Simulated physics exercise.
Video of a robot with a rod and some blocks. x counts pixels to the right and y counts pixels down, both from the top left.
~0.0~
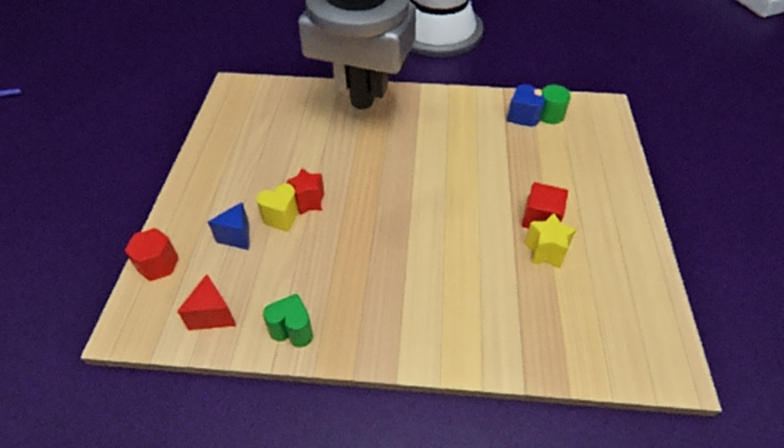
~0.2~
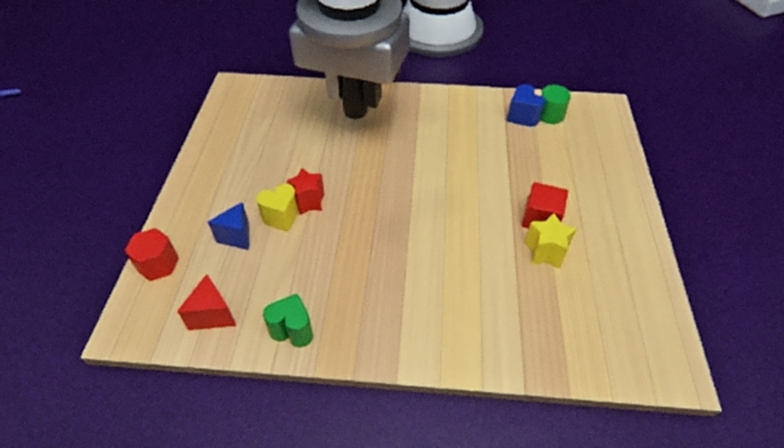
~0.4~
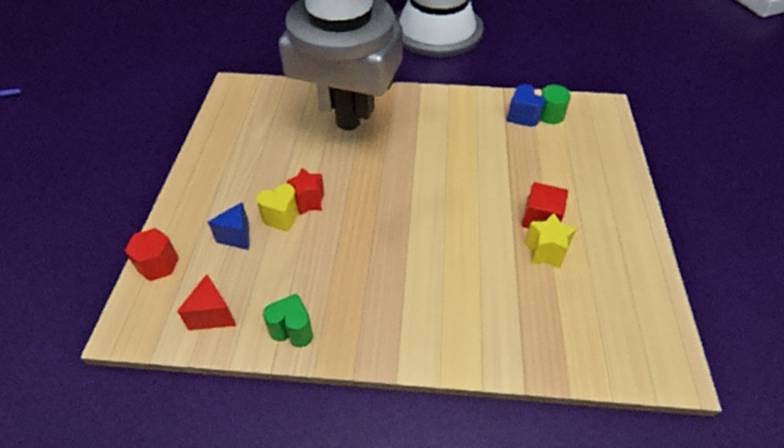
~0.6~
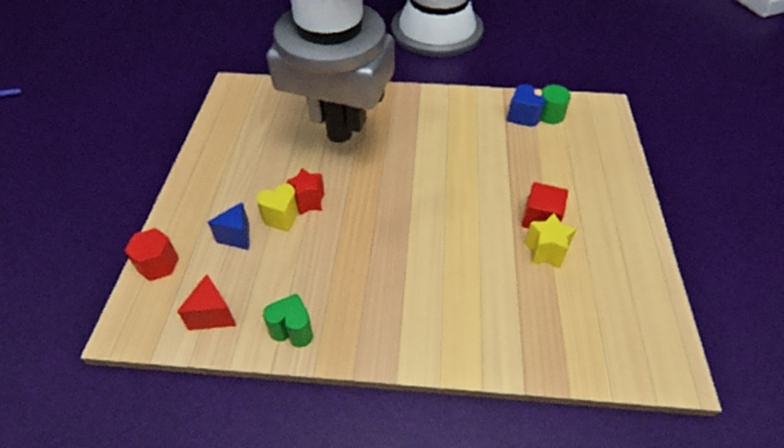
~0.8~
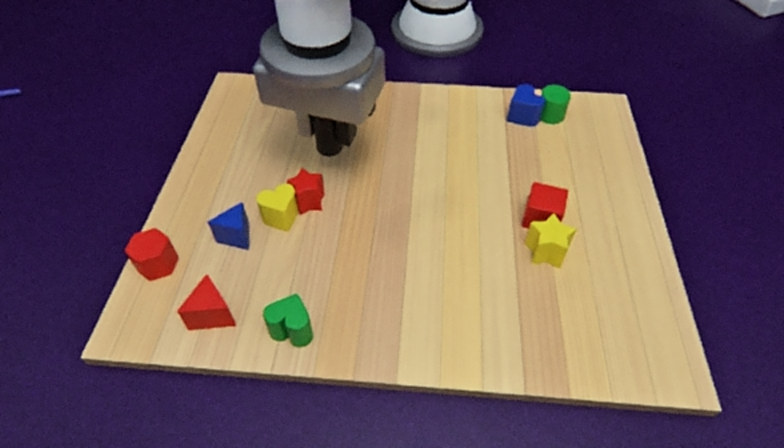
On a wooden board scattered with small red, blue, yellow and green blocks, a robot arm moved its dark tip slightly down and left, nearer the red star, while the blocks stayed still.
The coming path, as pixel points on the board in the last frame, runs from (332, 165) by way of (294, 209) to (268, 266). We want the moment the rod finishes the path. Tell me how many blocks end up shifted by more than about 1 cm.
There will be two blocks displaced.
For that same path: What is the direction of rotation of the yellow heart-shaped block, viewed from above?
The turn is clockwise.
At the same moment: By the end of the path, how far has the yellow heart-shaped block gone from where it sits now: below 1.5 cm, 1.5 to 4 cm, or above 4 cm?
Above 4 cm.
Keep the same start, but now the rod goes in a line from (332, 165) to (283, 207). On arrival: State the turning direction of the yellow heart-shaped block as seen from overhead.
Spin direction: Clockwise.
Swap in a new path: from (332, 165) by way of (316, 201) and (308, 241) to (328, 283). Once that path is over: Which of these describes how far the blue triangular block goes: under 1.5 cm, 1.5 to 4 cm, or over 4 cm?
The displacement of the blue triangular block is below 1.5 cm.
What follows on the original path. One third of the way, rod (302, 178); yellow heart-shaped block (268, 209), turned 25° clockwise; red star (300, 192), turned 25° anticlockwise.
Two thirds of the way, rod (280, 212); yellow heart-shaped block (258, 228), turned 80° clockwise; red star (294, 224), turned 60° anticlockwise.
At the end, rod (263, 251); blue triangular block in place; yellow heart-shaped block (235, 259), turned 80° clockwise; red star (294, 239), turned 115° anticlockwise.
